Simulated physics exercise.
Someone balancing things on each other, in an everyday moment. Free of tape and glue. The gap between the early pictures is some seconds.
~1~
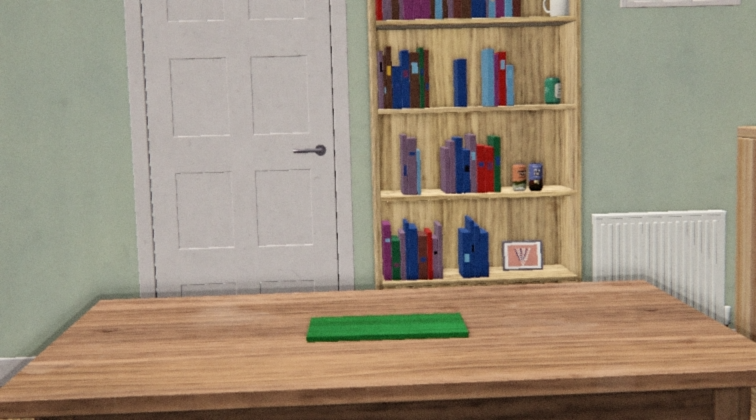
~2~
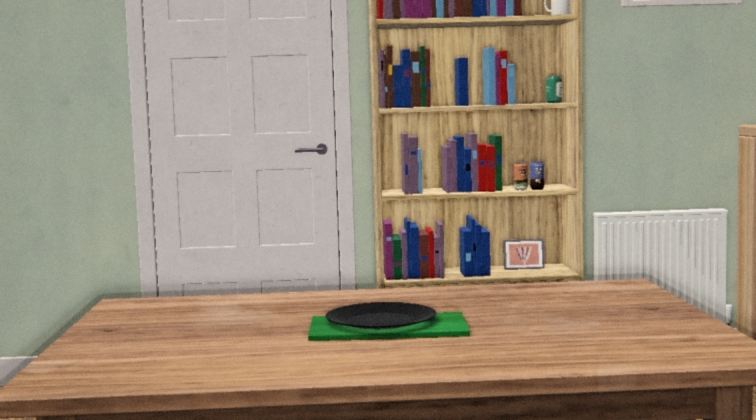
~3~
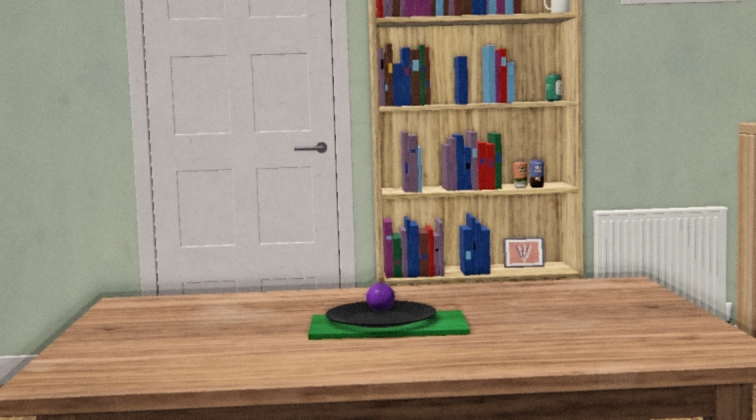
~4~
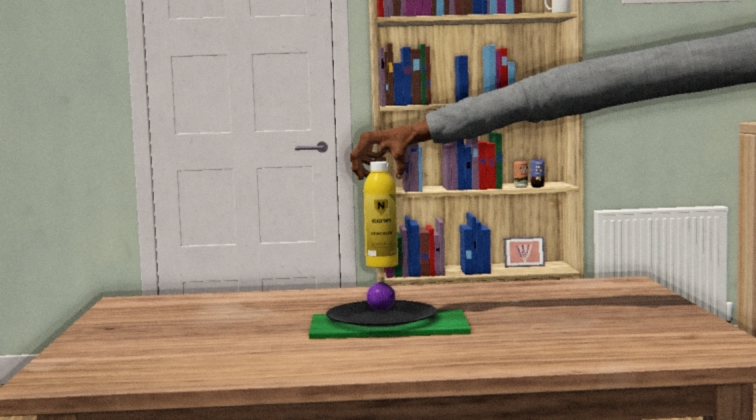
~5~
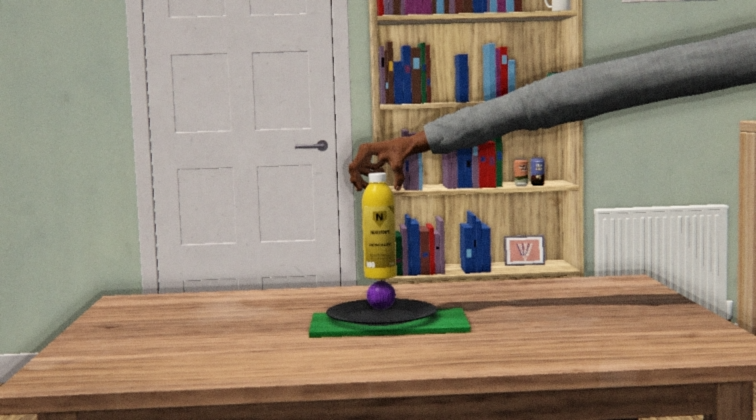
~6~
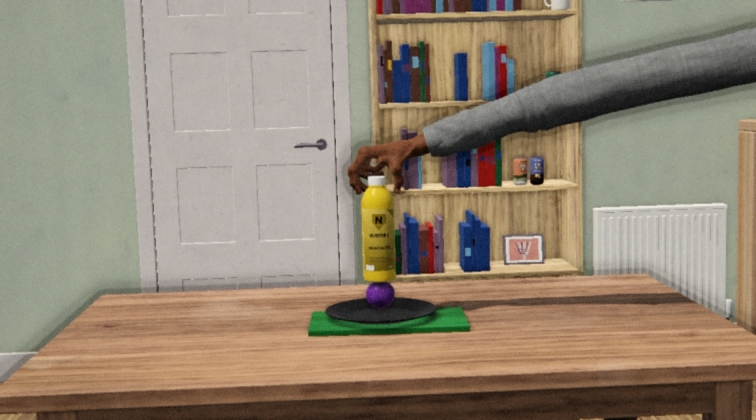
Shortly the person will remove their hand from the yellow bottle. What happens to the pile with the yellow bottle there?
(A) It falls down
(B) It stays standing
It falls down.
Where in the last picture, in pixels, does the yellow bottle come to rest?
It ends near (412, 323).
Then, 1.40 s past the last view, yellow bottle rocked 17° from its first pose near (383, 232).
Then, 1.60 s past the last view, yellow bottle now fallen.
Then, 1.80 s past the last view, things are still on the move.
Finally, fallen, yellow bottle; the other 3 still in place. Final places as the last picture's camera would see them, yellow bottle near (412, 323). The pile comes apart.
